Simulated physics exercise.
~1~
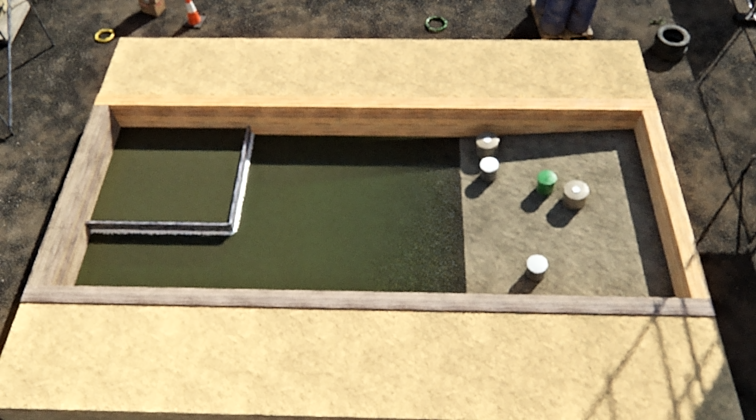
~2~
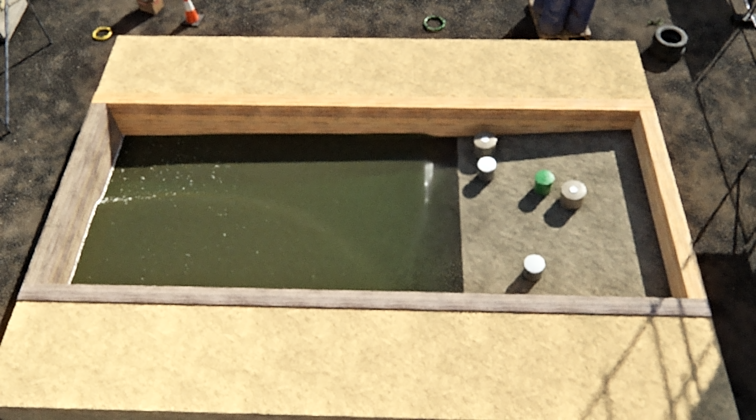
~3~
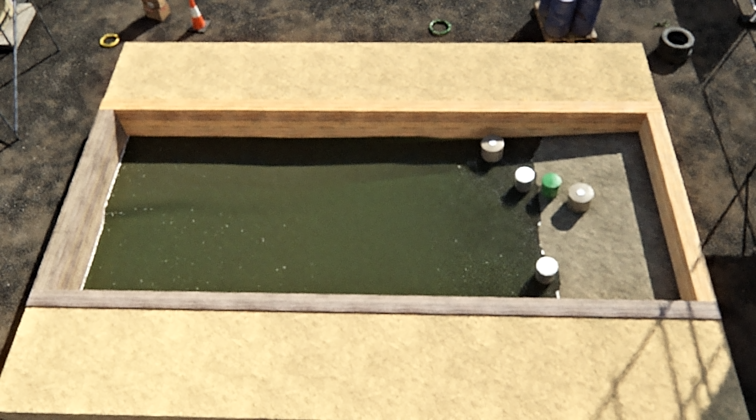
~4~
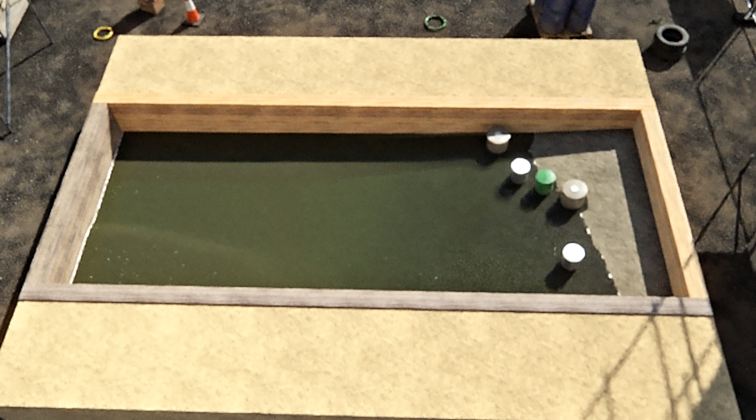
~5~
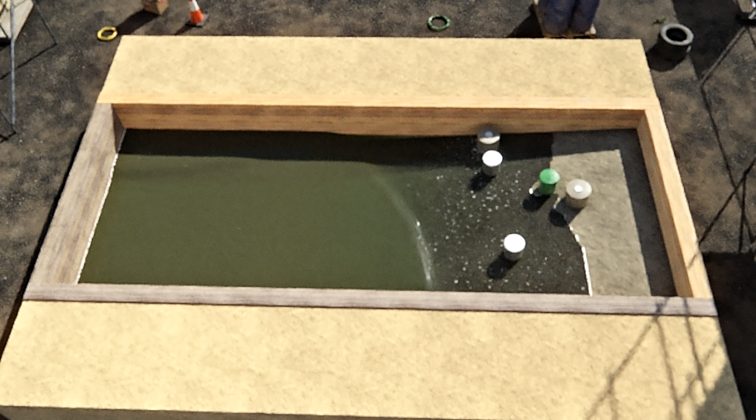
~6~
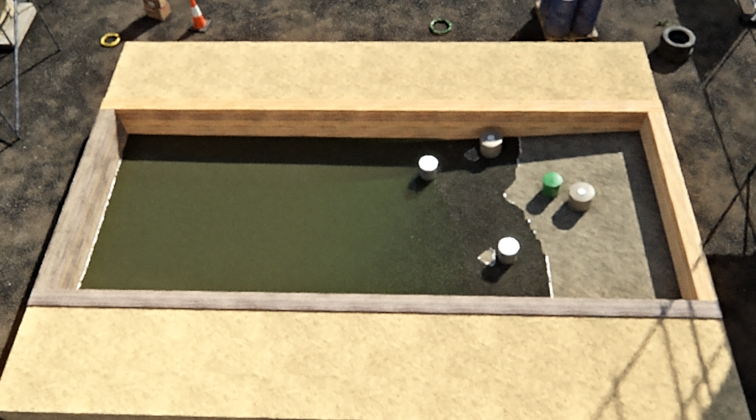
The video shows a wood-edged basin with dark water penned behind a frame at the left; once the frame is gone, water surges up the sandy slope, shifting some white containers rightward, then draws back, carrying them left, while the green one stays nearly in place.
